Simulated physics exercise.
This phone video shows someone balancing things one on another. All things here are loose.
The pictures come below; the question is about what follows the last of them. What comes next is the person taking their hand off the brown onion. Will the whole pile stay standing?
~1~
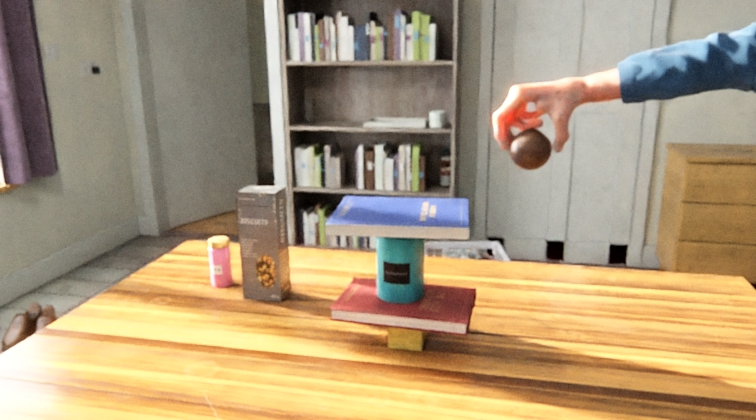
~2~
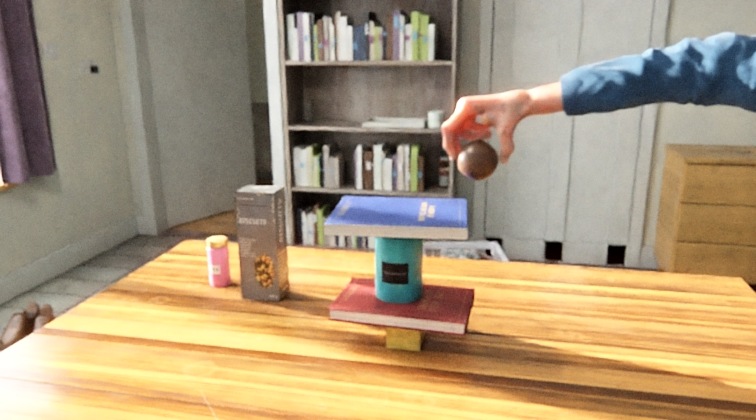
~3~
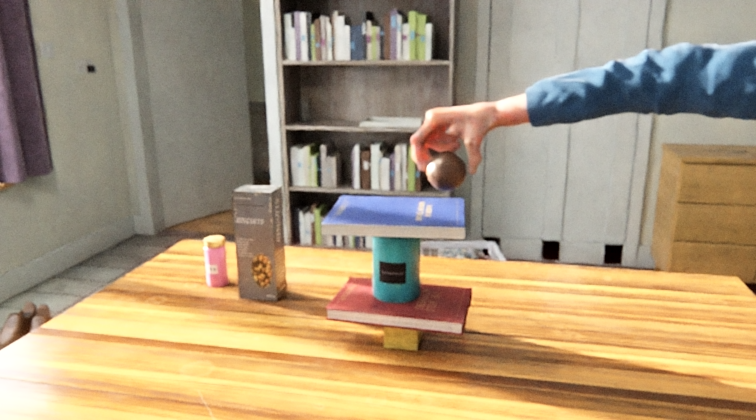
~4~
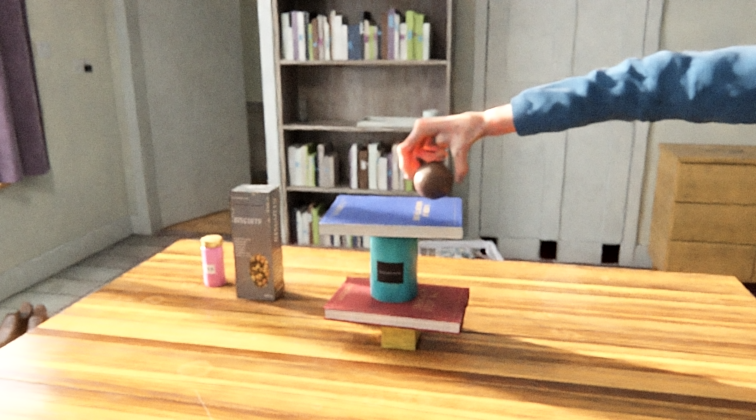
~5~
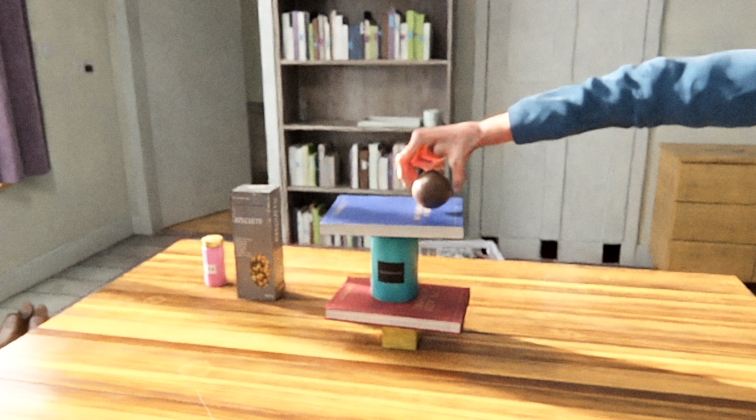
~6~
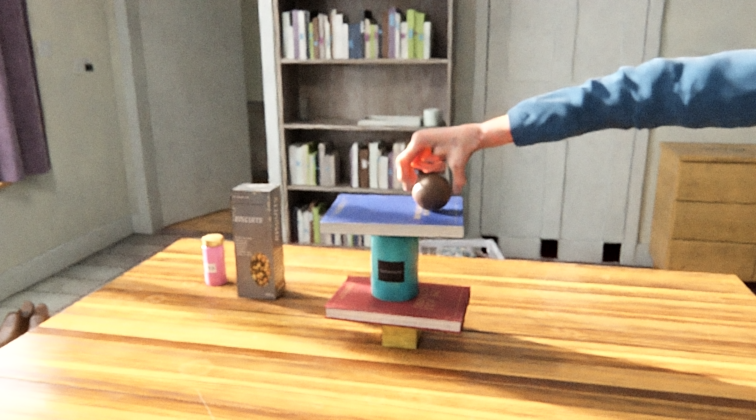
Yes.
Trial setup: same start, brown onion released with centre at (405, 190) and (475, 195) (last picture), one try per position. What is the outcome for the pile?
The pile remains stable in the first case, then in the second case it tips over.
Then, 0.40 s past the last view, nothing moves.
Then, 1.40 s past the last view, brown onion resting near (432, 192).
Finally, all 7 still in place. Final places as the last picture's camera would see them, brown onion near (432, 192). The pile stays up.
